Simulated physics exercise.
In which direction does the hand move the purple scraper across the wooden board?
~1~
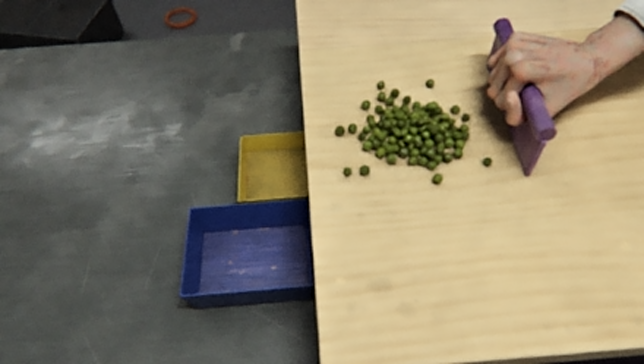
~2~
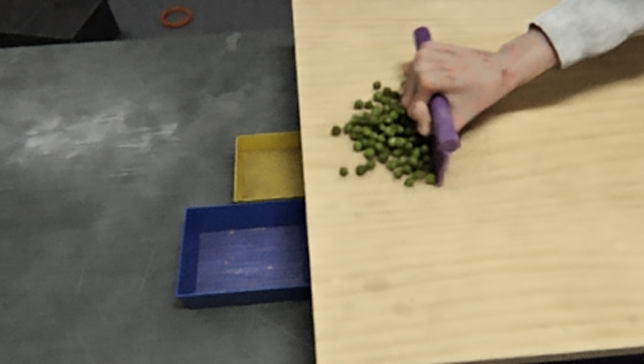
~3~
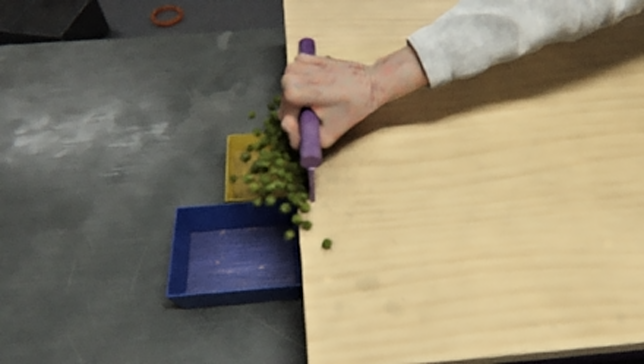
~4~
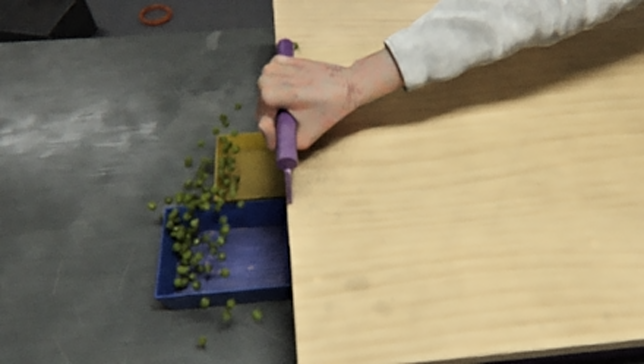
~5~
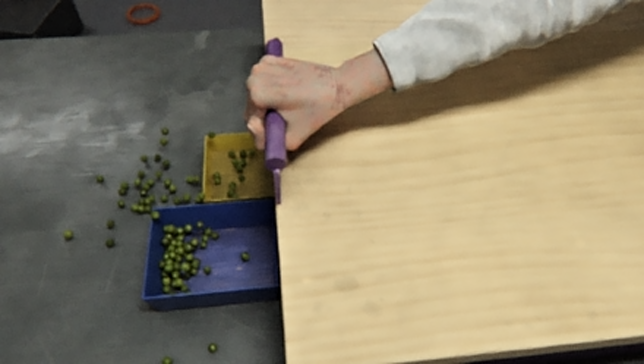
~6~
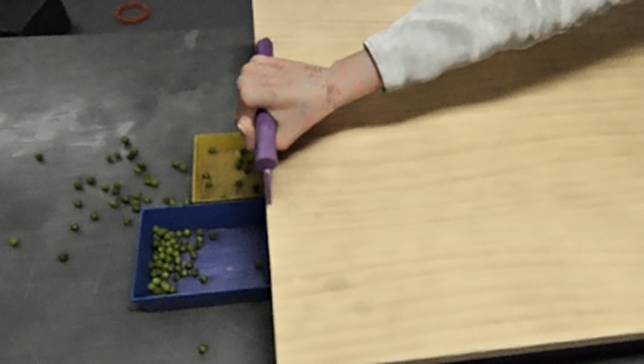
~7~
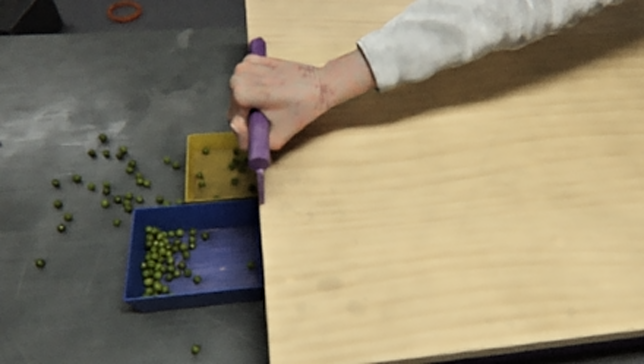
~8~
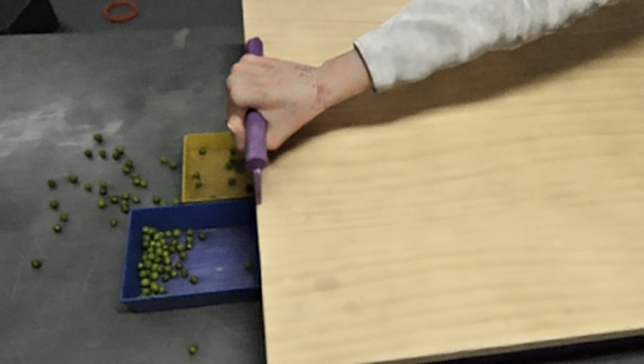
The hand moves the scraper to the left, pushing the olives toward the board's edge above the tins.
On a pale wooden board raised beside a dark grey surface, a heap of small green olives lies near a hand holding a purple scraper. The hand sweeps the scraper left, bunching the olives and pushing them to the board's left edge. They pour over the drop in a cluster, while the scraper halts at the edge and stays there. Below, the olives scatter across a blue tin, a yellow tin and the grey surface. By the end, about half rest in the blue tin, a few sit in the yellow one, and many lie loose, mostly left of the tins.
